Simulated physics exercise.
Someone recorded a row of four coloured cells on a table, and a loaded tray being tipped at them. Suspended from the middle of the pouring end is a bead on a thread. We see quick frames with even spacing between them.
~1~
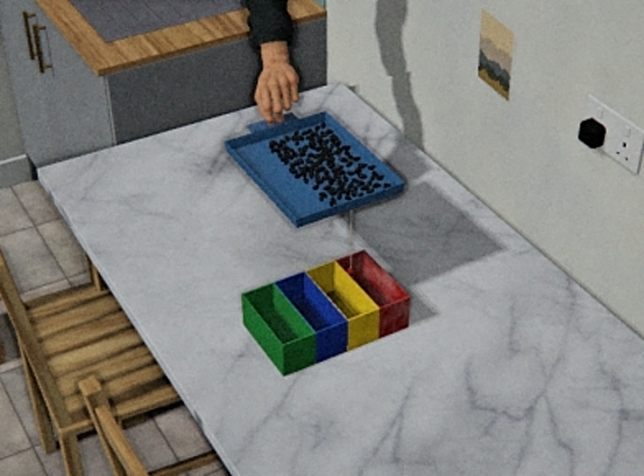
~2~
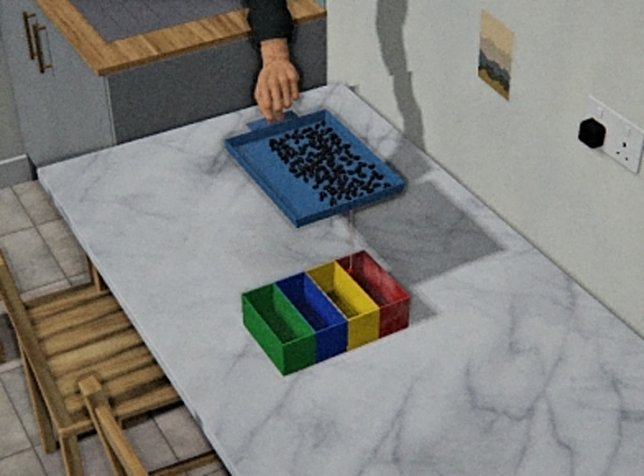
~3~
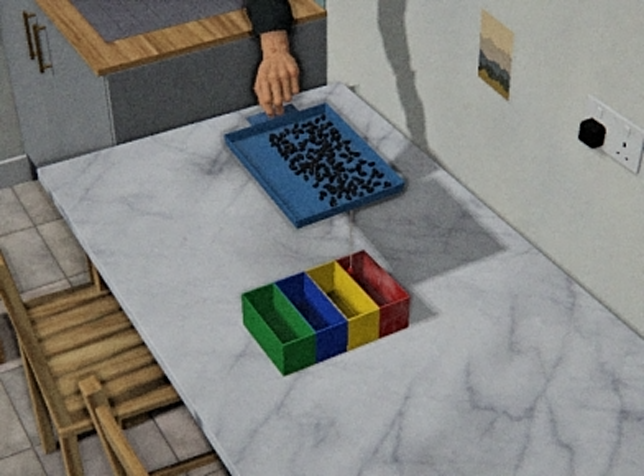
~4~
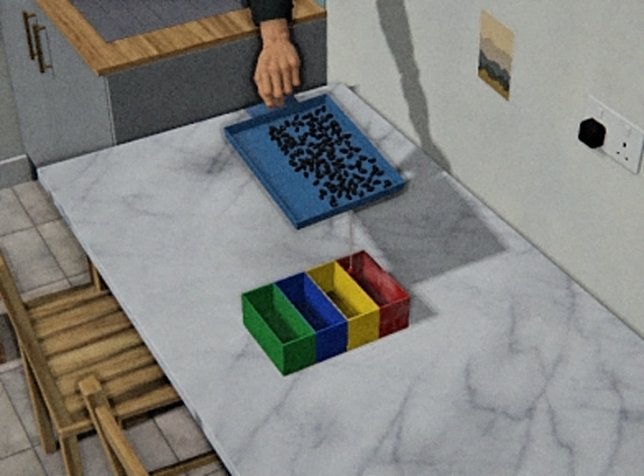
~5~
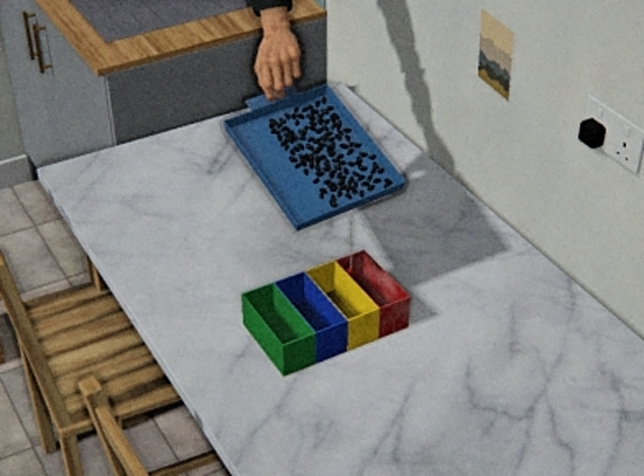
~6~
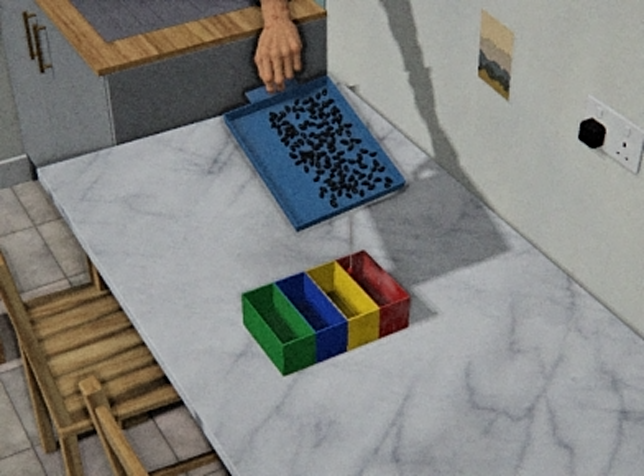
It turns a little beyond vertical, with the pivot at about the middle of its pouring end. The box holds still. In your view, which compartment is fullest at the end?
Fullest: The blue compartment.
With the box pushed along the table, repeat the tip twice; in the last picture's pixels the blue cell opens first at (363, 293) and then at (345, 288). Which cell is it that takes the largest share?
So the first one goes to the green cell and the second to that green cell.
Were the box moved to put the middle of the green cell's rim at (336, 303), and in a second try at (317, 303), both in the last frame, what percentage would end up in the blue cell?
In order: 20 percent and 20 percent.
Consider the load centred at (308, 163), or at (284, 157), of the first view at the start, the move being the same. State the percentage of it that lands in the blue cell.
Estimate: 50 % first, 60 % second.
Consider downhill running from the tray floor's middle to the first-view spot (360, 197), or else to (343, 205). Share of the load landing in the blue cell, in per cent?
First heading 0 %, second heading 20 %.
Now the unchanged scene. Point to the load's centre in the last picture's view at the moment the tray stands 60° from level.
Roughly at (329, 187).
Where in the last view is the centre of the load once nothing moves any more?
Once it all stops, the middle lies near (328, 332).
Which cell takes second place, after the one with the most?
That would be the yellow cell.
Soon, tray tipped steeply; nearly all on the tray; a stray few falling or outside the box.
A while on, tray tipped right over; most on the tray; a small part in the blue cell; a stray few in the green cell; a stray few in the yellow cell; a stray few falling or outside the box.
Towards the end, tray tipped past a quarter turn; about half in the blue cell; about a third in the yellow cell; a small part in the red cell; a stray few in the green cell; a small part falling or outside the box.
Finally, tray tipped past a quarter turn; about half in the blue cell; about a third in the yellow cell; a small part in the red cell; a stray few in the green cell; a small part outside the box.
